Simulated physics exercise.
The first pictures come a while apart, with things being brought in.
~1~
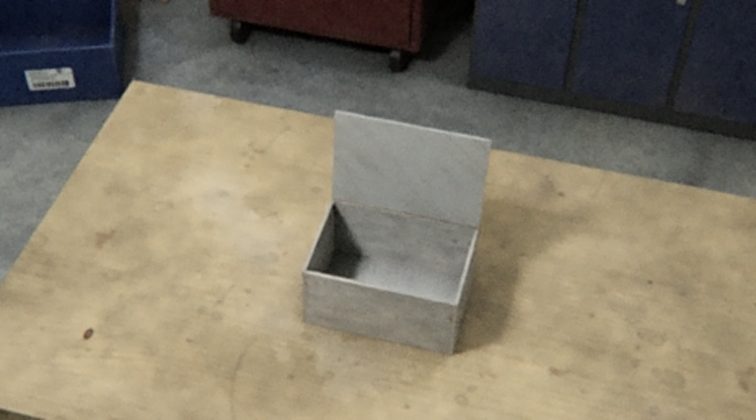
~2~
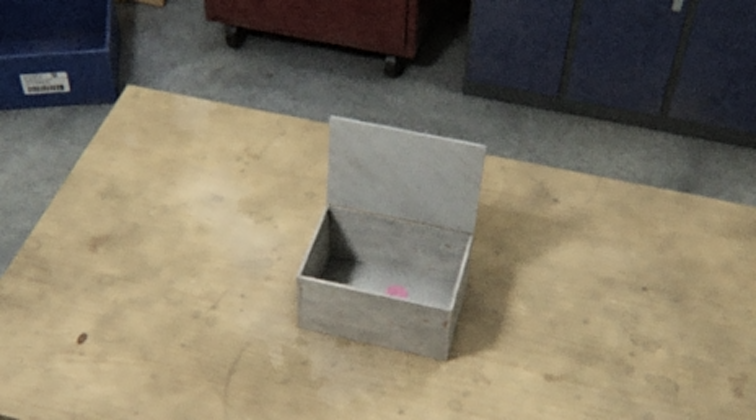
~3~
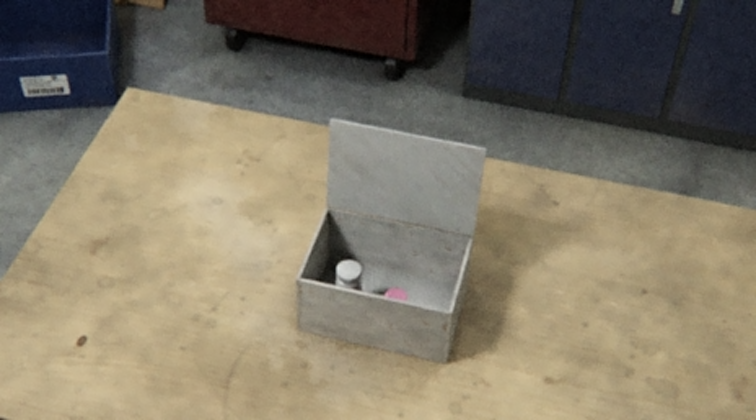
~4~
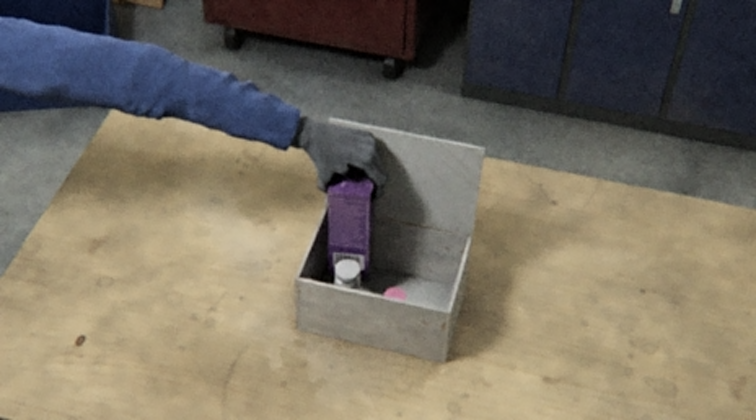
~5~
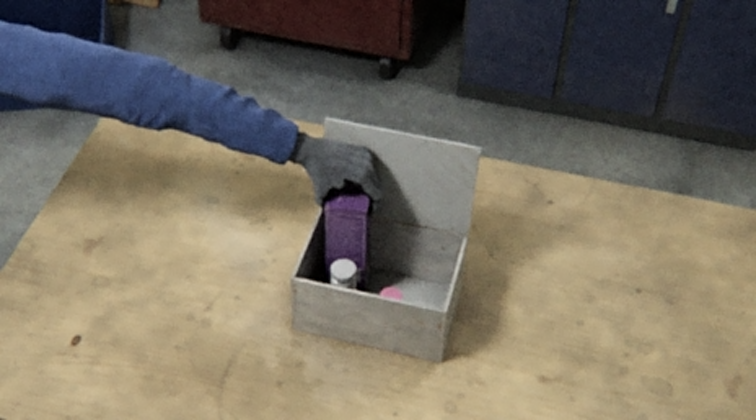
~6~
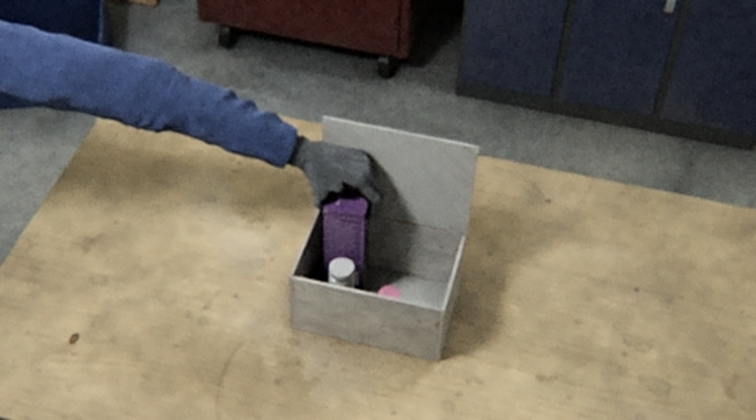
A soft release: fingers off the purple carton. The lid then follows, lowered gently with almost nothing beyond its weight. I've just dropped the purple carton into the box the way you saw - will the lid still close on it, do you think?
No, it won't close.
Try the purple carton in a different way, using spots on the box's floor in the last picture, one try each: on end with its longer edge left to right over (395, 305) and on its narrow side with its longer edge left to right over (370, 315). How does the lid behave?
On the first go the lid remains open a bit, and on the second go it settles shut.
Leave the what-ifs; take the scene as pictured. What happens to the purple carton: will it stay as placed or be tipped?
Well, it stays just as set.
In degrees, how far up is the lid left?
Angle: About 75°.
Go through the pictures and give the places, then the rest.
In the first frame, the last thing is not in view yet.
In the second frame, the last thing is not in view yet.
In the third frame, the last thing is not in view yet.
In the fourth frame, still above its spot; purple carton (351, 225).
In the fifth frame, still above its spot; purple carton (348, 239).
In the sixth frame, put in, still held; purple carton (346, 242).
Then, 1.10 s later than the last frame, lid starting down.
Then, 2.90 s later than the last frame, lid 77° above the rim.
When it is over, lid 77° above the rim; all 3 as before. End places, in pixels of the last picture, purple carton near (346, 242).
